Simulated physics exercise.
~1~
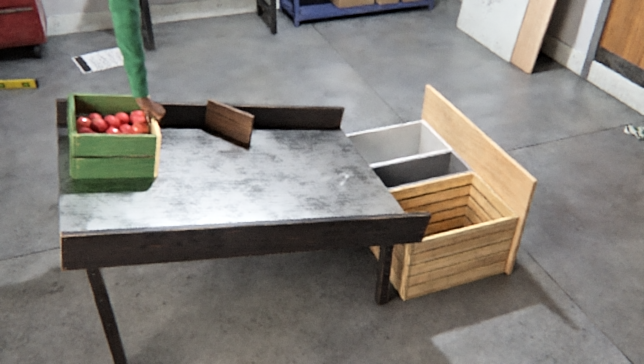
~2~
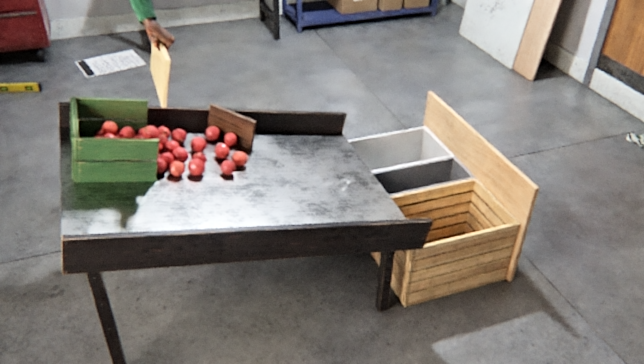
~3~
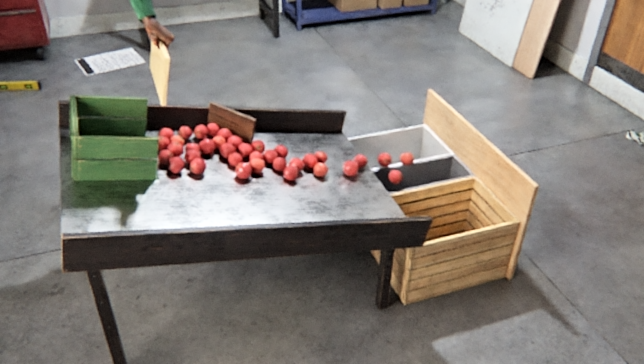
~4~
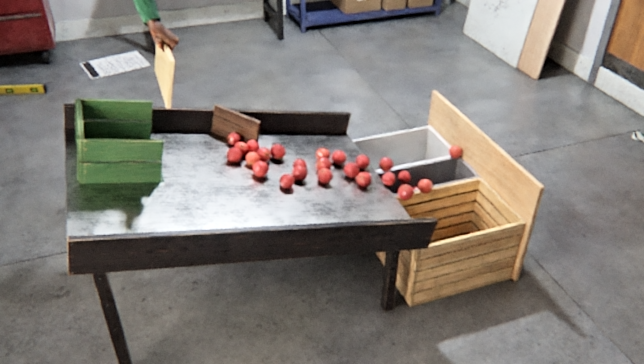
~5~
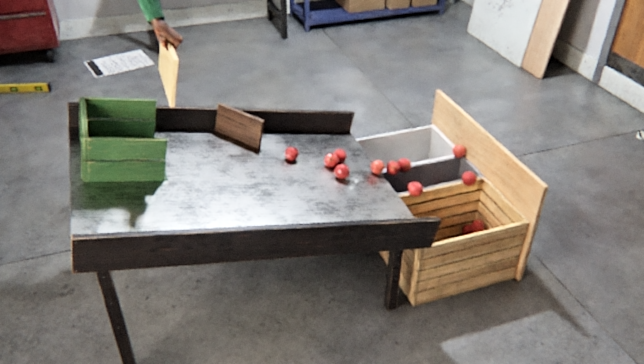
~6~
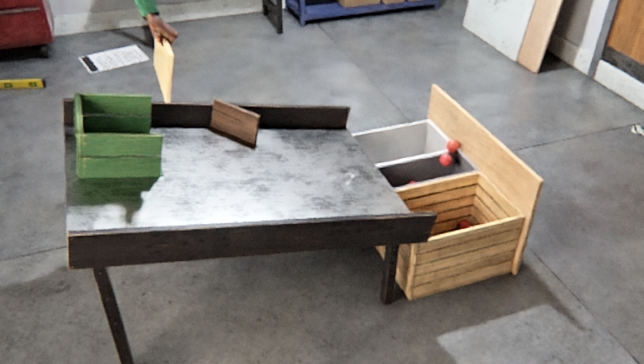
Tomatoes rolling from a green pen as a hand lifts its gate, crossing the table and dropping into bins, leaving it bare.
